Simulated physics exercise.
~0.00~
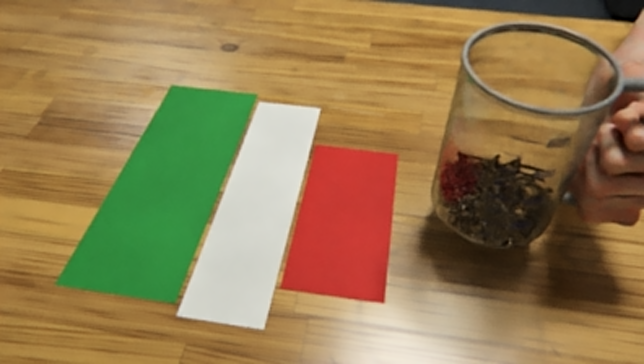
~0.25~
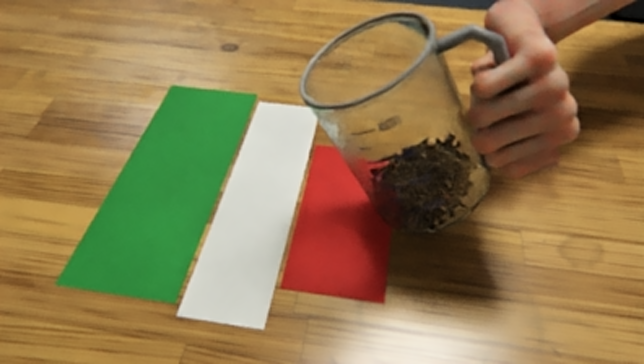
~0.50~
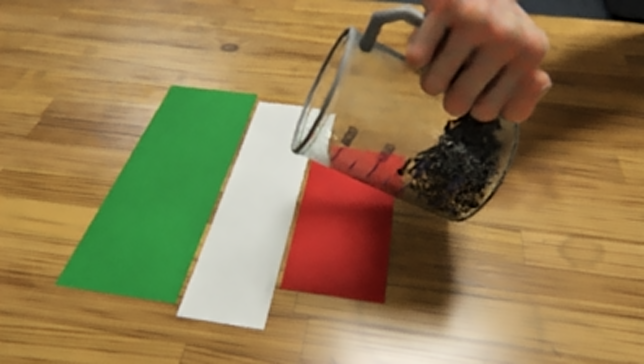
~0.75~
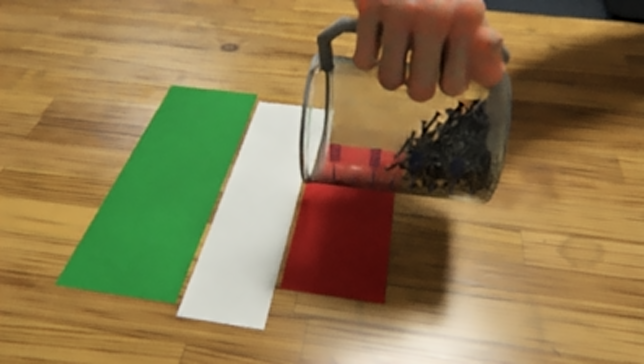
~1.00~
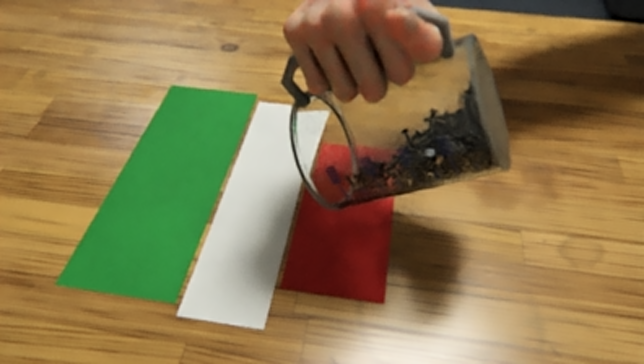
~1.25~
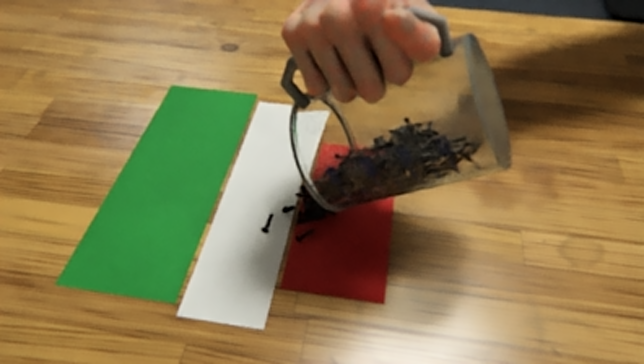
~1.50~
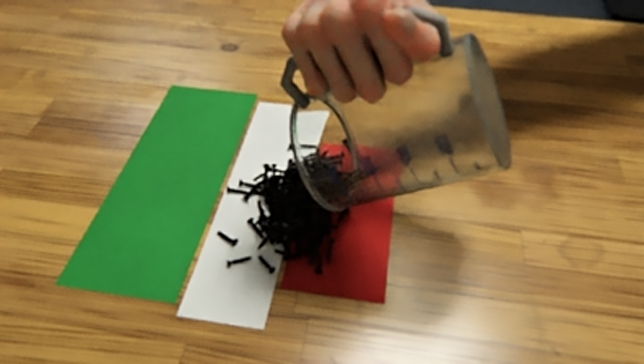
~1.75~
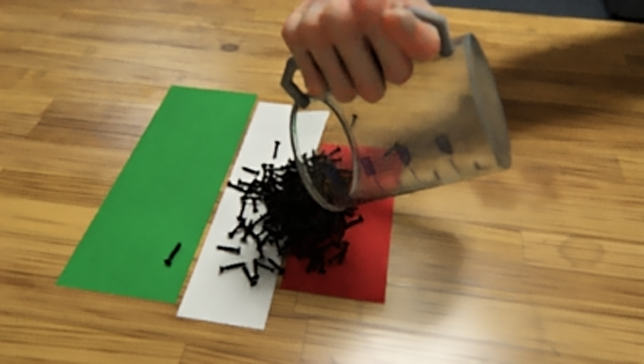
Black screws tumbling from a clear jug tipped by a hand, piling across white and red mats beside a green one.
